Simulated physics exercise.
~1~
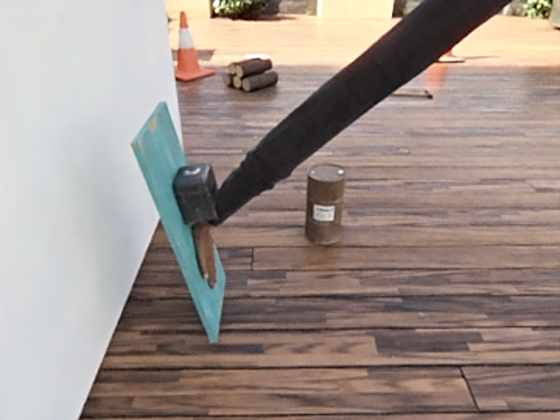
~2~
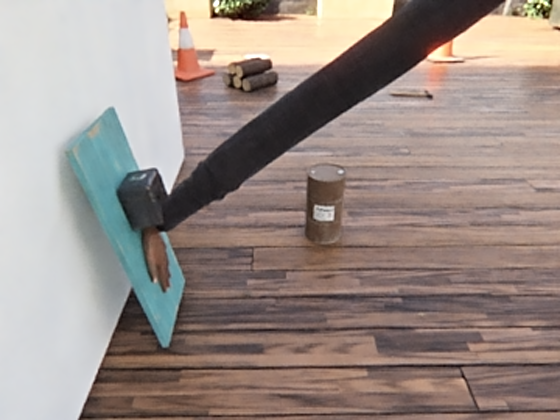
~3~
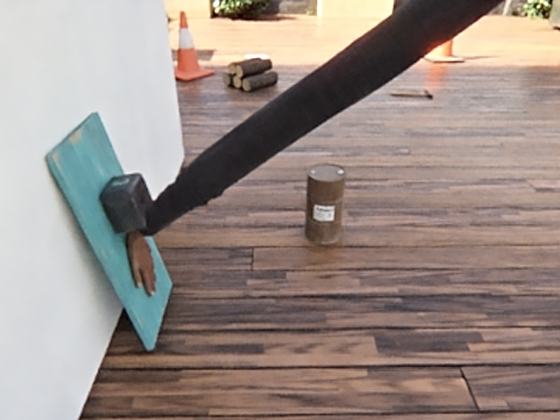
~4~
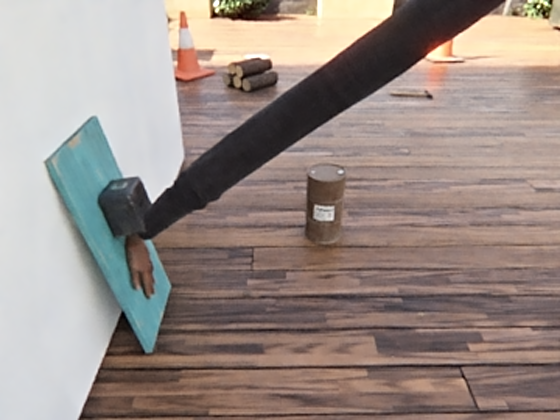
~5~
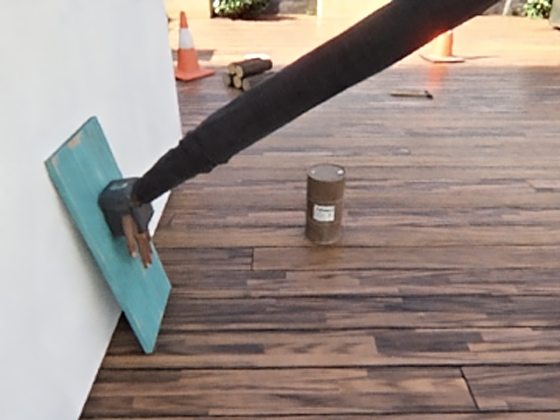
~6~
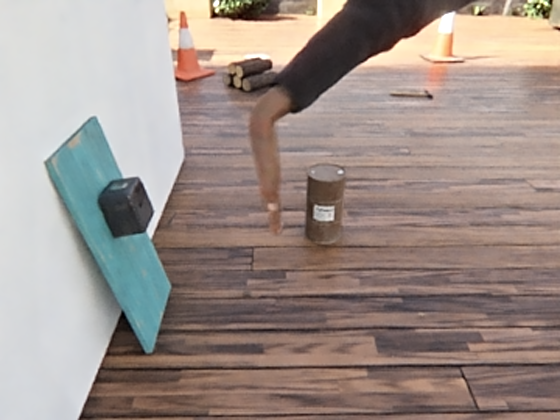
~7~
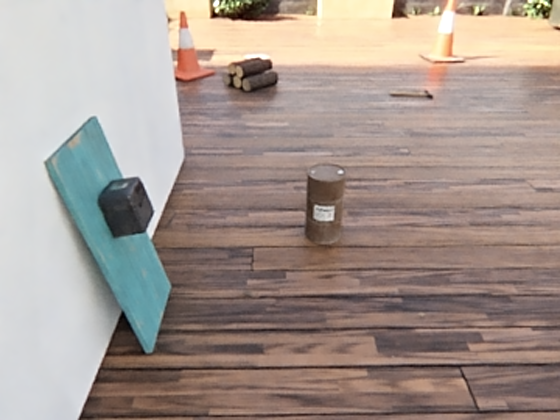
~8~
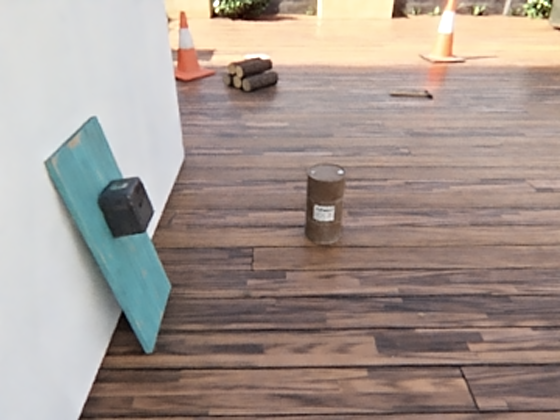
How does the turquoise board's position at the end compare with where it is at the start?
It ends up farther to the left and very slightly lower in view, leaning against the white wall.
